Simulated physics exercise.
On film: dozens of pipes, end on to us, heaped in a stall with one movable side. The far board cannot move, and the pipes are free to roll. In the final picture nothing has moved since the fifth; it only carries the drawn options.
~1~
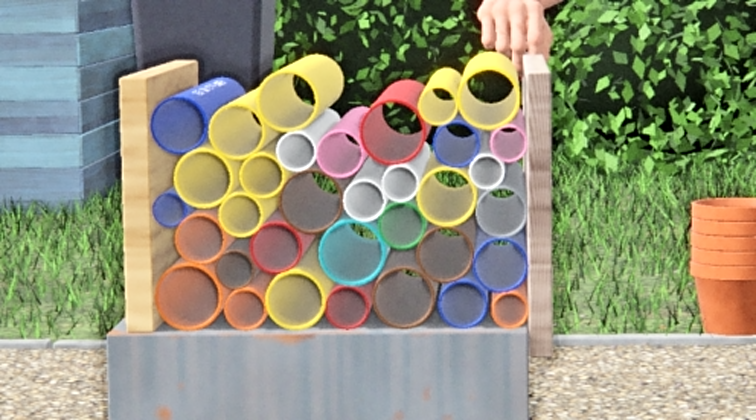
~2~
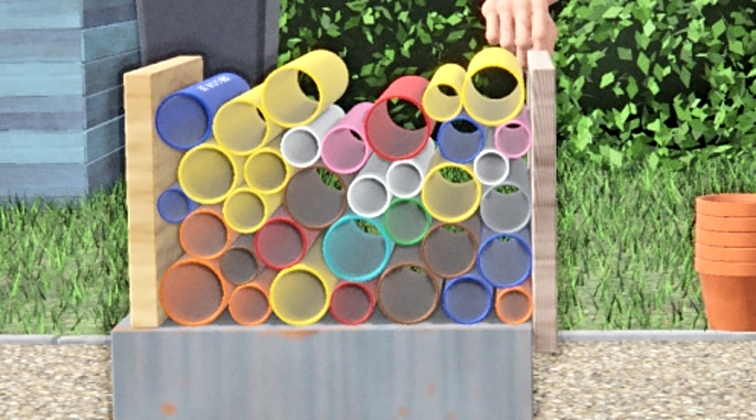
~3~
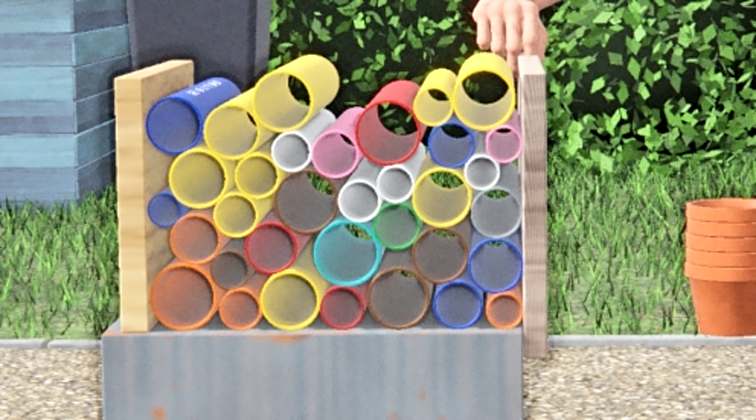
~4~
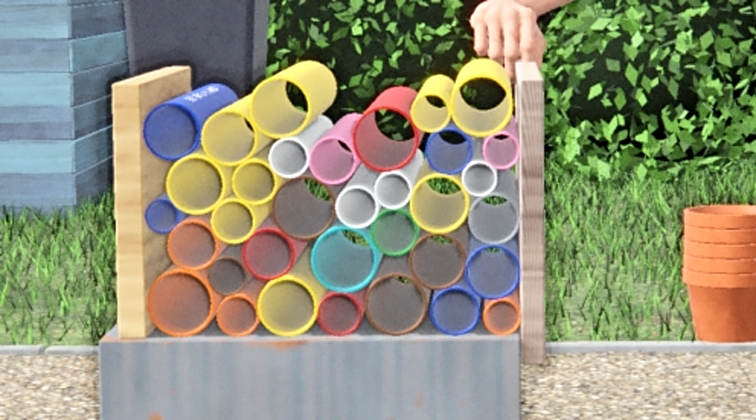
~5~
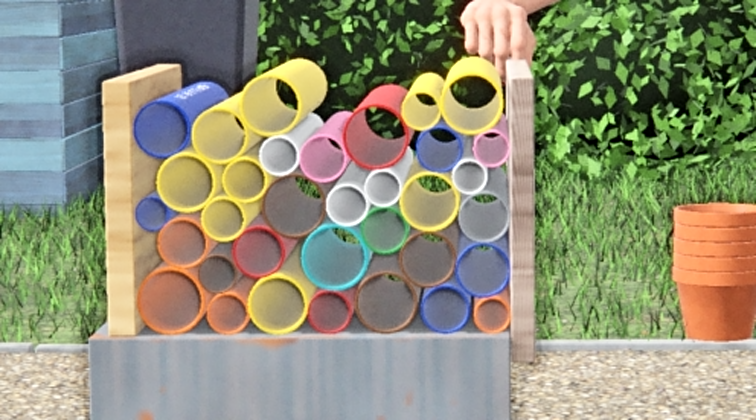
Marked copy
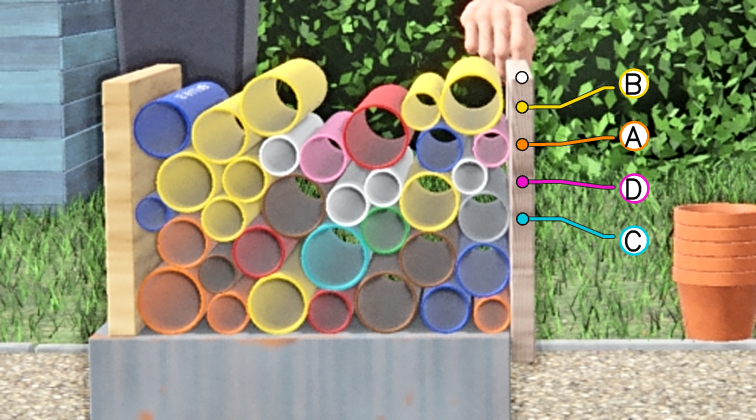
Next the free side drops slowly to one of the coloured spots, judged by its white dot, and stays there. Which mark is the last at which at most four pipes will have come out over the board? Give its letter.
Down to C.
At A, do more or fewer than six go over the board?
Fewer than six.
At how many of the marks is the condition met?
The number is four.
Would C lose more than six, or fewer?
Fewer than six.
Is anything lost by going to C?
Yes.
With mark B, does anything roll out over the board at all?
No, at B.
On the marked copy, A at (522, 144); B at (522, 107); C at (523, 219); D at (523, 181); the white dot at (522, 77).
Following C. Soon after the start, top of the board (510, 145).
Later, top of the board (510, 218).
In the end, top of the board (510, 218), two out over the board.
As for the rest, A none out over the board; B none out over the board; D none out over the board.
